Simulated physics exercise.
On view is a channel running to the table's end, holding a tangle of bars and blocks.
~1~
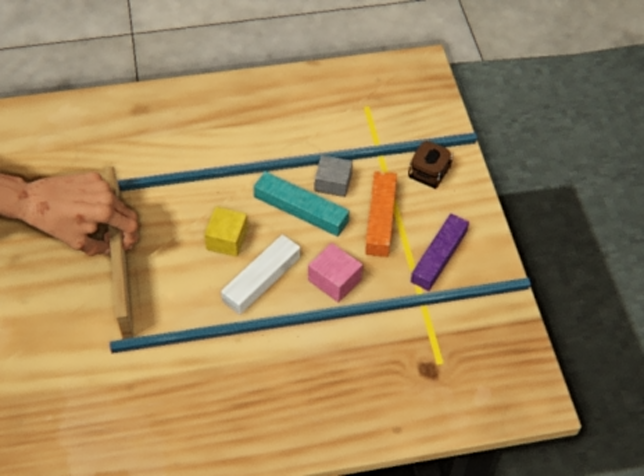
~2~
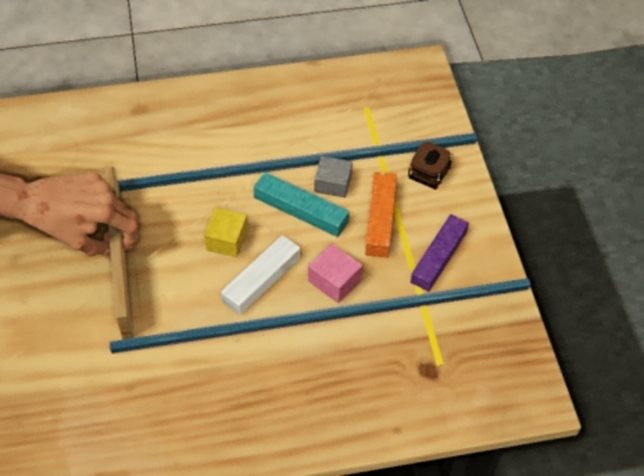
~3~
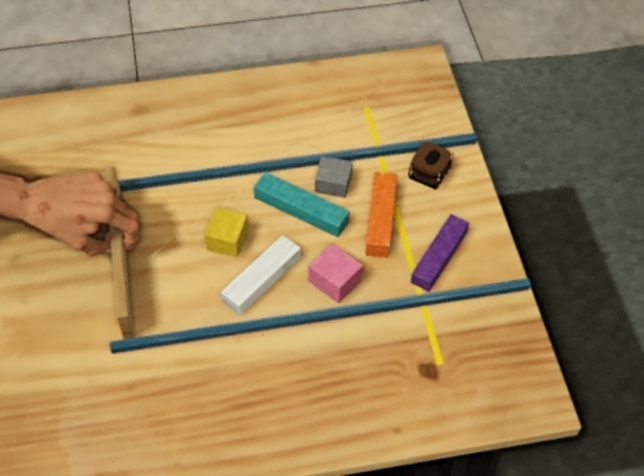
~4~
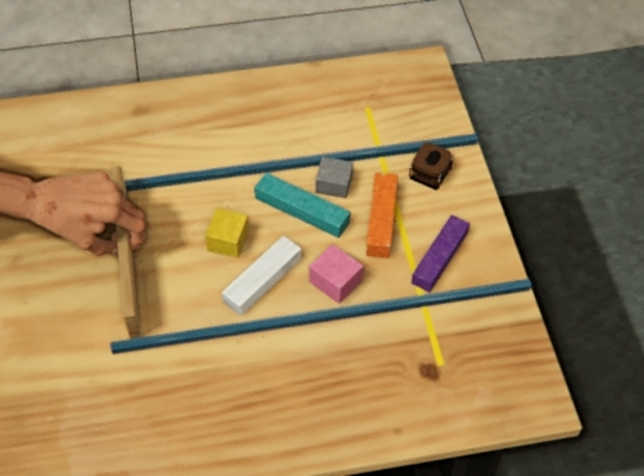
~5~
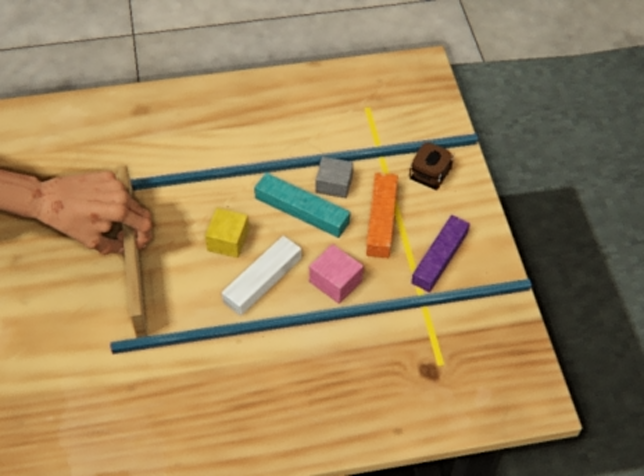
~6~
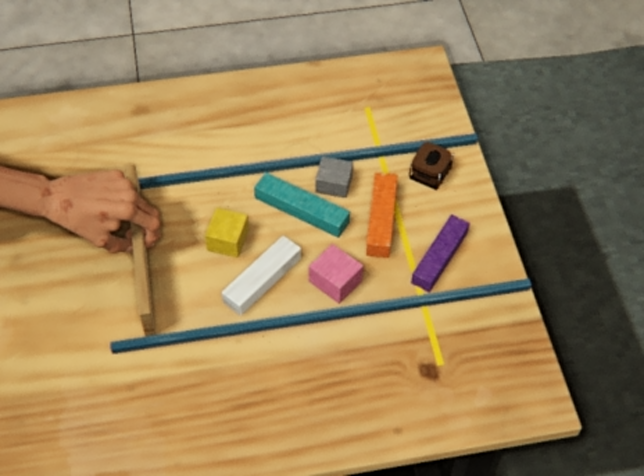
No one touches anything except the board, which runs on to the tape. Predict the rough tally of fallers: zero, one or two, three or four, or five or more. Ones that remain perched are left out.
Tally: Zero.
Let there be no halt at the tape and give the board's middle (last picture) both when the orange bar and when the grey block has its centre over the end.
Near (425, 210) in the first case, near (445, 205) in the other.
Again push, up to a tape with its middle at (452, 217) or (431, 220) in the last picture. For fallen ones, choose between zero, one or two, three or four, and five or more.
Three or four, then three or four.
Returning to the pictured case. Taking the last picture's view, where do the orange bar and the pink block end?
The orange bar comes to rest close to (483, 215), while the pink block rests close to (469, 267).
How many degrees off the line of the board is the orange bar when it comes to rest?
It works out to near 45°.
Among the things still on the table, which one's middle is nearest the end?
The purple bar is the one.
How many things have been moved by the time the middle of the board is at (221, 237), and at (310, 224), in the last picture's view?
2, then 6.
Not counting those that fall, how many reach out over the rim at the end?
Result: 3.
Early on, none off yet; brown case at rest near (431, 166); purple bar at rest near (441, 253); orange bar at rest near (382, 214).
A while later, none off yet; brown case at rest near (431, 166); purple bar at rest near (441, 253); orange bar moving near (389, 215).
Further along, none off yet; brown case travelled a little near (444, 165); purple bar travelled a little near (468, 249); orange bar travelled about its own width near (445, 220).
Finally, the number that fall off is zero.
